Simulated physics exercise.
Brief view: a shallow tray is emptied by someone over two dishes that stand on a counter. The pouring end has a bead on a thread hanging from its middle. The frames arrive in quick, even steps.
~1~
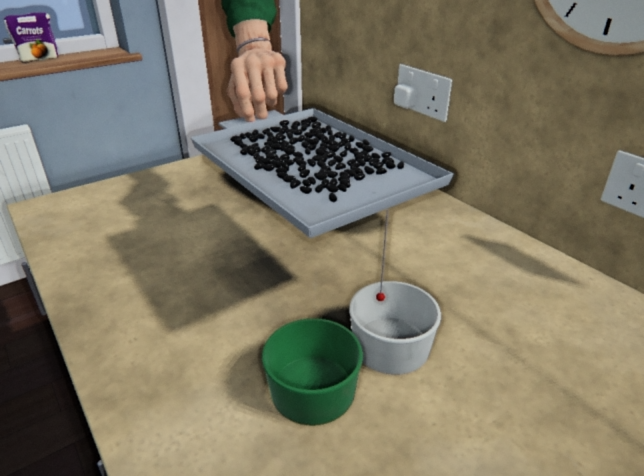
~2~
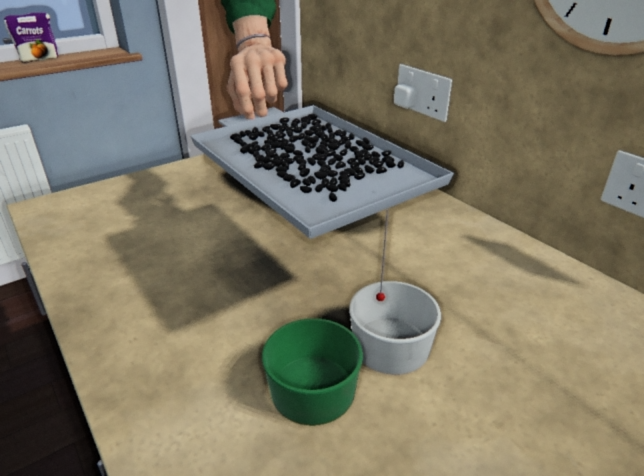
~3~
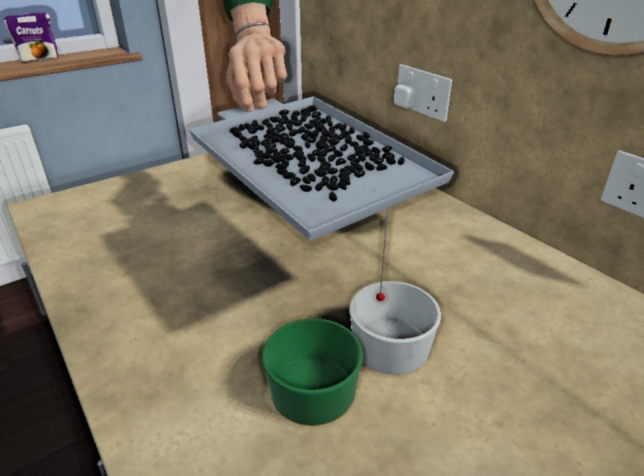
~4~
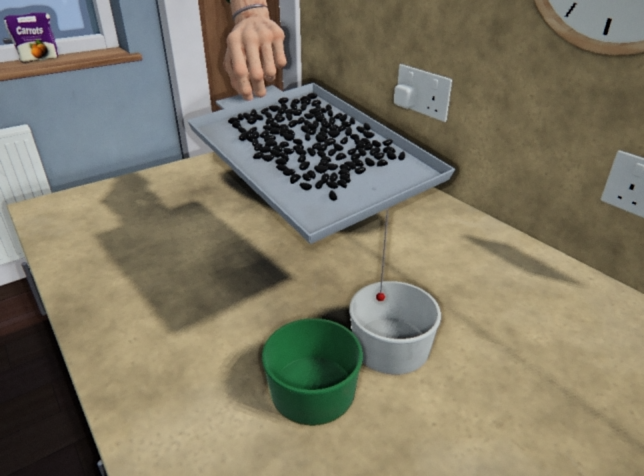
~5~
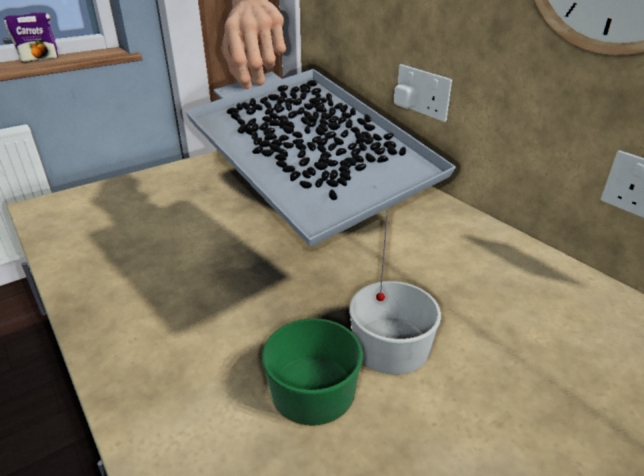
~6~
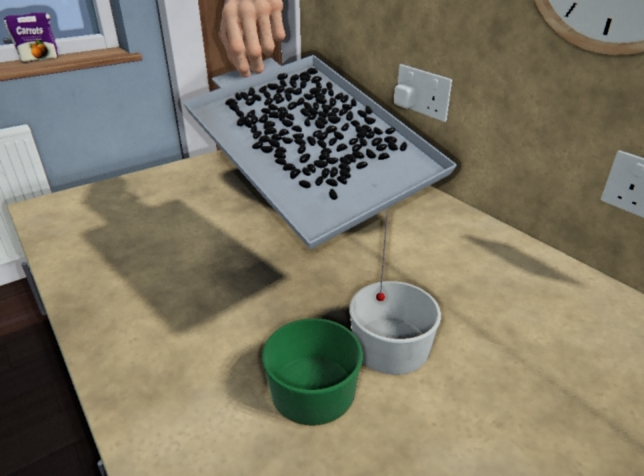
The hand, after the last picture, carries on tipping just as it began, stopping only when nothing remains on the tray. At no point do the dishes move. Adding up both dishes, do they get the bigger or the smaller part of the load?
Well, most of it stays in the dishes by the end.
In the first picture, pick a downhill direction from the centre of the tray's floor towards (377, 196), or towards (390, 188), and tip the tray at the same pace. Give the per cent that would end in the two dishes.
The first try yields 40 percent and the second 30 percent.
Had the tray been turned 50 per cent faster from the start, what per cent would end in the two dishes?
Something like 80 percent, give or take.
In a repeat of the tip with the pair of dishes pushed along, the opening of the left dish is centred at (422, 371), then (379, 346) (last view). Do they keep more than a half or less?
Together the dishes get less than a half first, then less than a half.
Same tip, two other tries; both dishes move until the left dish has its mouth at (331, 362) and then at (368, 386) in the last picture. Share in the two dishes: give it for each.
Roughly 70 % and 20 %.
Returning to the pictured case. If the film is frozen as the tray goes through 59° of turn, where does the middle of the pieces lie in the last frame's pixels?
Somewhere about pixel (322, 217).
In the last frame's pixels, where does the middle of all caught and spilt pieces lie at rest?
Close to (317, 380).
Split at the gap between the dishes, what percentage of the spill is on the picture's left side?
It comes to about 20 percent.
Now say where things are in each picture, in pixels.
The first picture shows corners of the pouring end (310, 225) and (449, 173), level; middle of the load (308, 152), black beans; left dish (341, 399); right dish (424, 349); bead on its thread (380, 297).
The second picture shows corners of the pouring end (310, 226) and (449, 173), level; middle of the load (308, 150).
The third picture shows corners of the pouring end (310, 229) and (450, 171), tipped barely, lowest at the left corner; middle of the load (308, 145).
The fourth picture shows corners of the pouring end (310, 233) and (451, 169), tipped a little, lowest at the left corner; middle of the load (307, 138).
The fifth picture shows corners of the pouring end (311, 236) and (452, 167), tipped a little, lowest at the left corner; middle of the load (307, 131).
The sixth picture shows corners of the pouring end (311, 240) and (453, 164), tipped clearly, lowest at the left corner; middle of the load (307, 123); left dish (341, 399); right dish (424, 349).
Just after the last frame, tray tipped steeply; the larger part on the tray; roughly a quarter in the air.
A moment on, tray tipped right over; roughly a quarter on the tray; roughly half in the left dish; just a few in the right dish; about a tenth outside both; about a tenth in the air.
Further on, tray tipped past a quarter turn; the larger part in the left dish; just a few in the right dish; about a tenth outside both.
When it is over, tray tipped past a quarter turn; the larger part in the left dish; just a few in the right dish; about a tenth outside both.
